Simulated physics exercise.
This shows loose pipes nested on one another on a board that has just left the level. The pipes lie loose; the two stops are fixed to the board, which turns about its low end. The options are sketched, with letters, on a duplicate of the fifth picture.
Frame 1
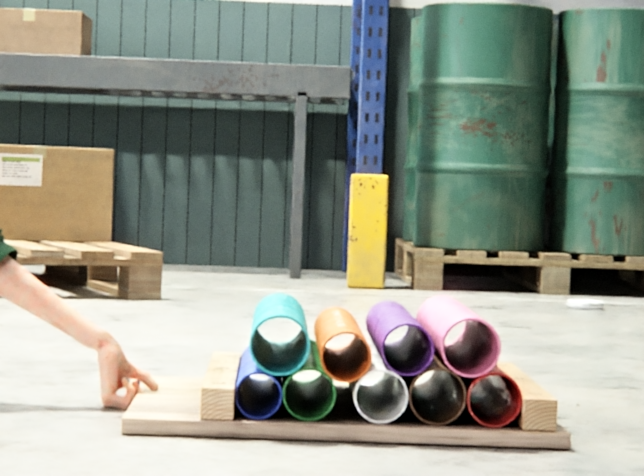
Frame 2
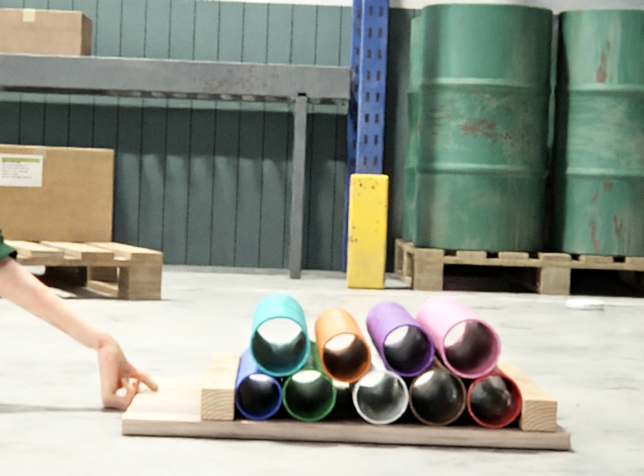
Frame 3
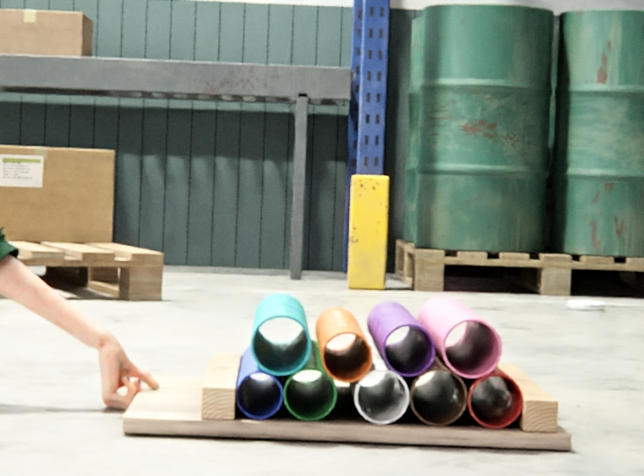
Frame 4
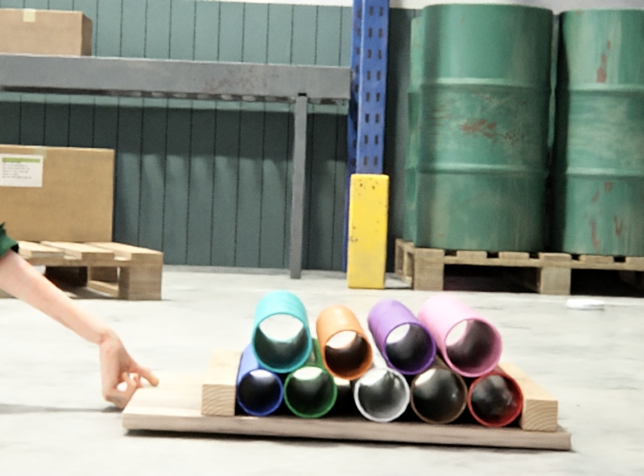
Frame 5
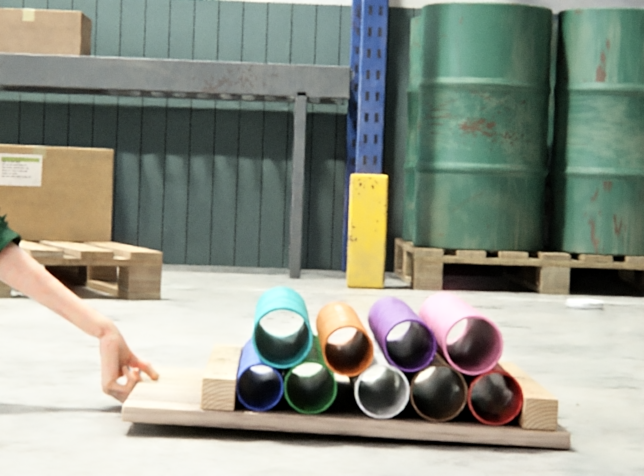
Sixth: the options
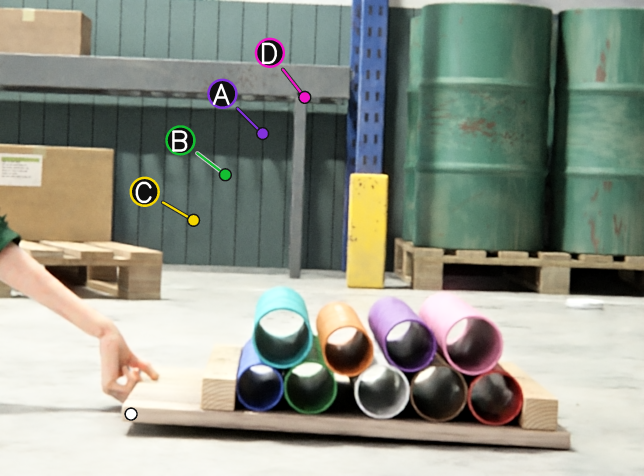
To begin with, colorful pipes lie nested in two rows between wooden blocks on a board on the floor, with a hand gripping the board's left end. The hand then raises that end very slightly, and the board tilts a little while the pipes stay nested together.
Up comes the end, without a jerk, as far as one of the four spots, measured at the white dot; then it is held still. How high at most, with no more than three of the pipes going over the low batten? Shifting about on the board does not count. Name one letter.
The last mark within the limit is C.
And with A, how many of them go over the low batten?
At A the number is four.
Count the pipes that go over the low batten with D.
At D the number is four.
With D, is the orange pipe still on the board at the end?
No.
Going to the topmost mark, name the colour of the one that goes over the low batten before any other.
It is the pink one.
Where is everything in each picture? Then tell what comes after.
In the first frame, orange pipe (346, 357); pink pipe (471, 347); board (341, 395).
In the second frame, board (341, 395); blue pipe (259, 396).
In the third frame, board (342, 395); blue pipe (259, 395); turquoise pipe (281, 345).
In the fourth frame, board (342, 392); blue pipe (259, 392); green pipe (310, 392).
In the fifth frame, board (341, 389); blue pipe (259, 387); green pipe (310, 387).
On the marked copy, A at (263, 134); B at (226, 175); C at (194, 220); D at (305, 98); the white dot at (131, 414).
Following C. Soon after the start, board at 17°.
Later, board at 28°.
In the end, board at 28°, one over the low batten (pink).
As for the rest, A four over the low batten (turquoise, purple, orange, pink); B four over the low batten (turquoise, purple, orange, pink); D four over the low batten (turquoise, purple, orange, pink).
